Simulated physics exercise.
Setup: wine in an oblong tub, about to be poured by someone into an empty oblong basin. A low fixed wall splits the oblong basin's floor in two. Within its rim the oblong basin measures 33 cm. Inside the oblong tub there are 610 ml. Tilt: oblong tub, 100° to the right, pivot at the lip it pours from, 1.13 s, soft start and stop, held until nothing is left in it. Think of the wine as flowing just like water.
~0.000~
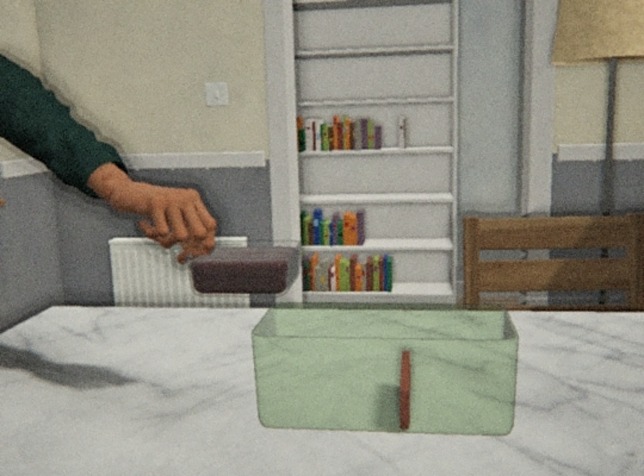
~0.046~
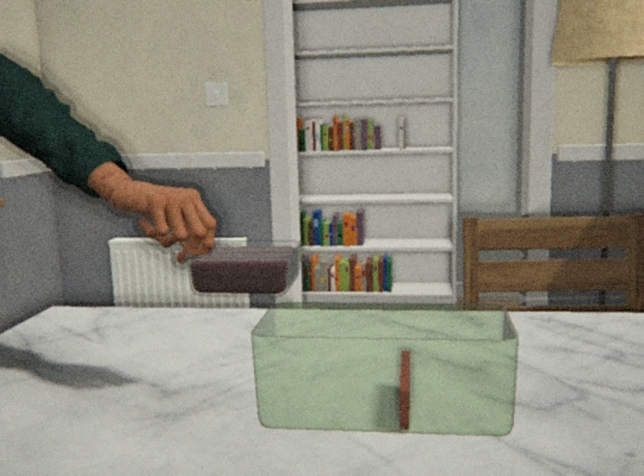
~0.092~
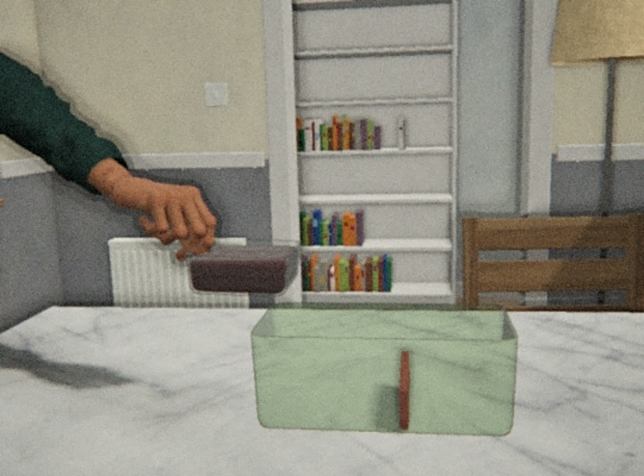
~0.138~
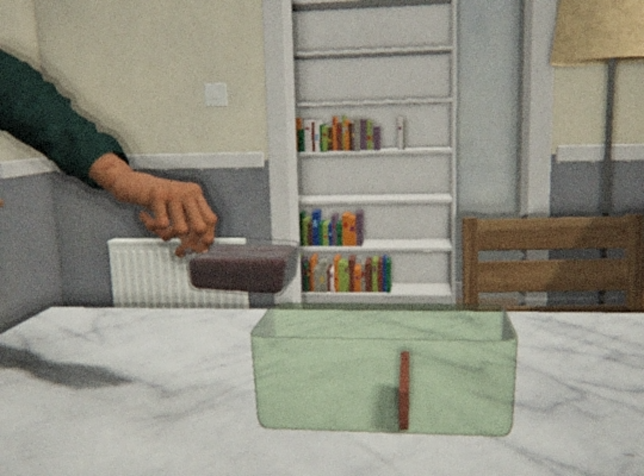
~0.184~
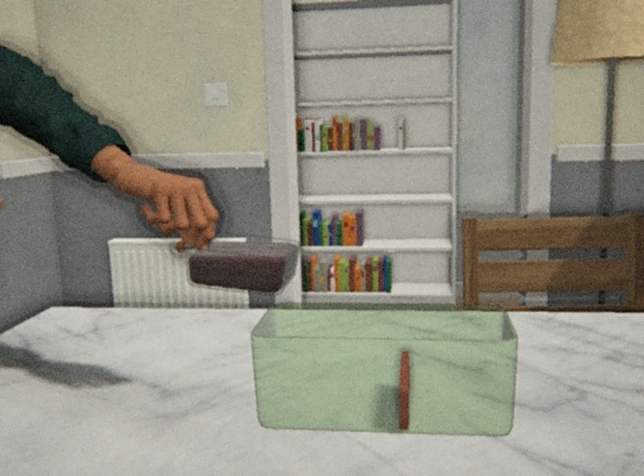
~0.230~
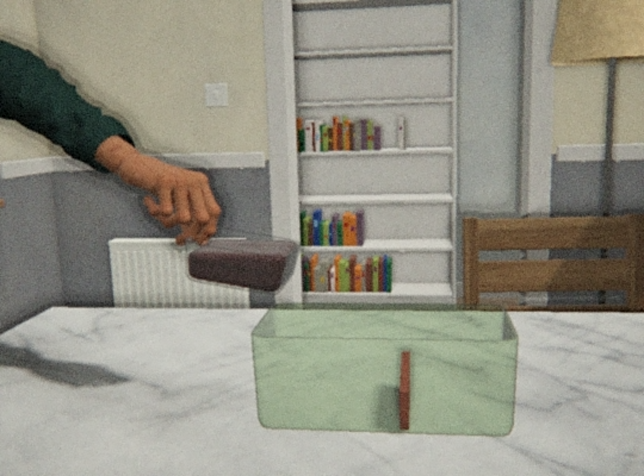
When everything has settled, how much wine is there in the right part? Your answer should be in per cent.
2 out of 100.
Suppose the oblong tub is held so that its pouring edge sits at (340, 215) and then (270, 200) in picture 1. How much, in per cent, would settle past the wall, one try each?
Result: 70 per cent, then 5 per cent.
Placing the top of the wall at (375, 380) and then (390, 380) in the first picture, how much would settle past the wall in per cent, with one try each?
Respectively 50 and 10 %.
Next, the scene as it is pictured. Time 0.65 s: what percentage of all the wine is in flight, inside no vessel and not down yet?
Near 40 in a hundred.
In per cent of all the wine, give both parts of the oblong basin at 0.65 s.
About 20 left, 0 right.
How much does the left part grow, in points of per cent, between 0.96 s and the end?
Close to 12% of the whole.
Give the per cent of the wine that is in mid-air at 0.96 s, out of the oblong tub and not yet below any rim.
Near 7 percent.
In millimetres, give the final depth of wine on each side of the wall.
Left roughly 22 mm; right roughly 0 mm.
Then, 0.65 s in, the tilt is 62° and 39 per cent is still to pour, 20 is left of the wall and 0 right of it.
Then, 0.96 s in, the tilt is 94° and 5 per cent is still to pour, 85 is left of the wall and 2 right of it.
Then, 1.28 s in, the tilt is 100° and 0 per cent is still to pour, 96 is left of the wall and 2 right of it.
Then, 1.63 s in, the tilt is 100° and 0 per cent is still to pour, 96 is left of the wall and 2 right of it.
Finally, 96 per cent lies left of the wall, 2 right of it and 1 outside.
